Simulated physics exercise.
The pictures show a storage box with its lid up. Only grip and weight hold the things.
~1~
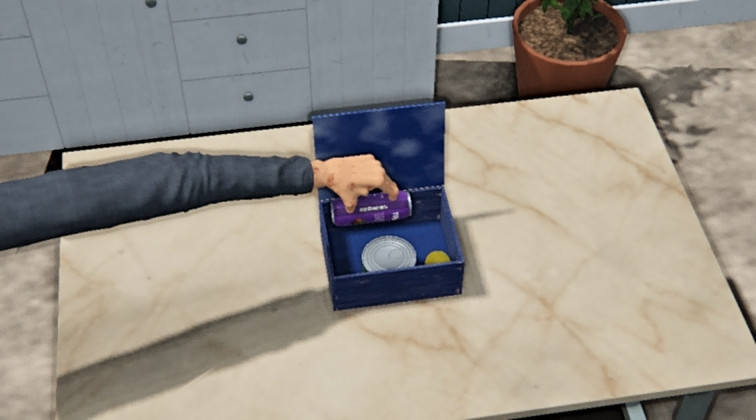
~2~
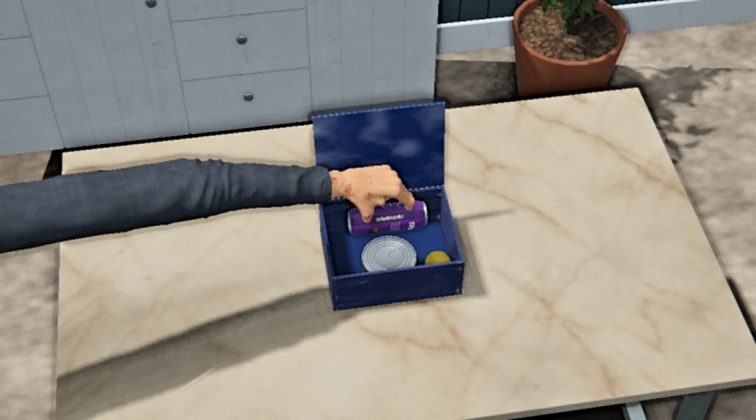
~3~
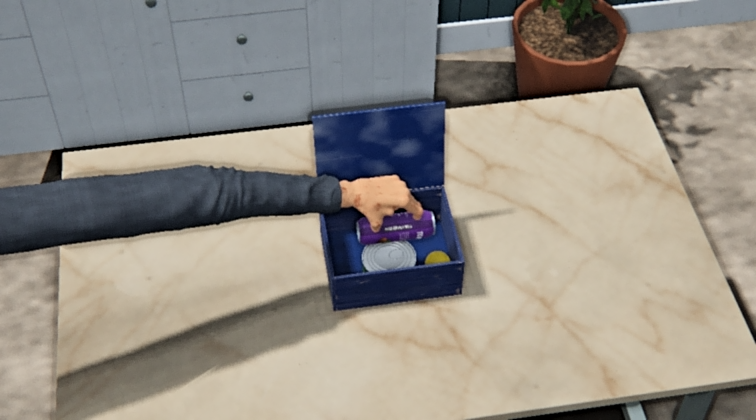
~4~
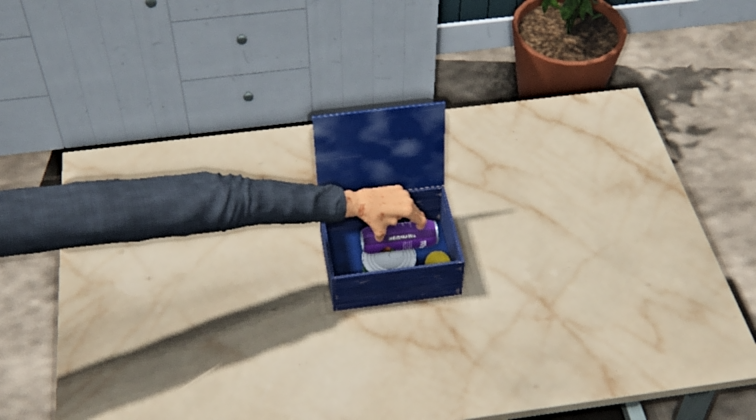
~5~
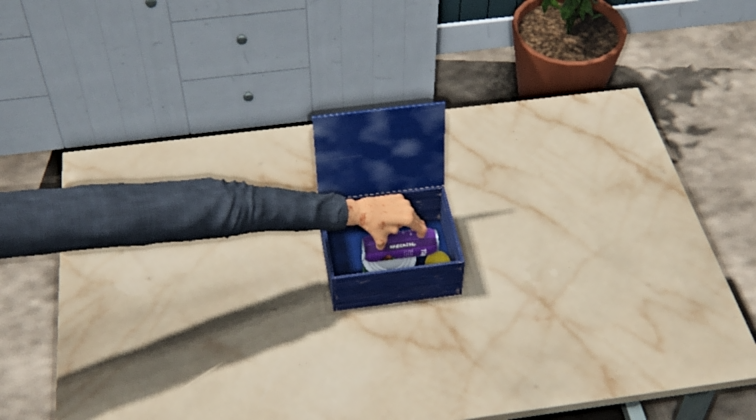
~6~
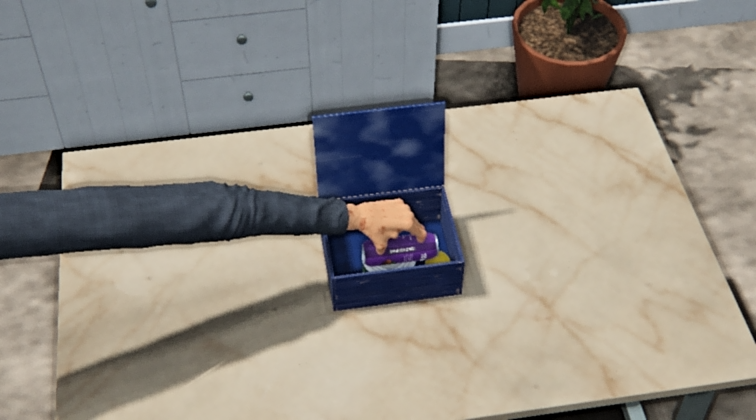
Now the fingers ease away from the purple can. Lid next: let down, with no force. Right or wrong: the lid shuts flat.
Wrong, the lid stays open.
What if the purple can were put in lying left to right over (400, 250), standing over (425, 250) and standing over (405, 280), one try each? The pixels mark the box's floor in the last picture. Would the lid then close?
In the first case the lid comes down fully; in the second it stays propped open; in the third it stays propped open.
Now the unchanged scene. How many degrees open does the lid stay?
About 4° above the rim.
Then, 1.30 s on from there, lid 82° above the rim.
Then, 1.70 s on from there, lid 46° above the rim.
Then, 1.90 s on from there, lid 18° above the rim.
In the end, lid 4° above the rim; all 3 unmoved. At the end, from the last picture's camera, purple can near (400, 250).
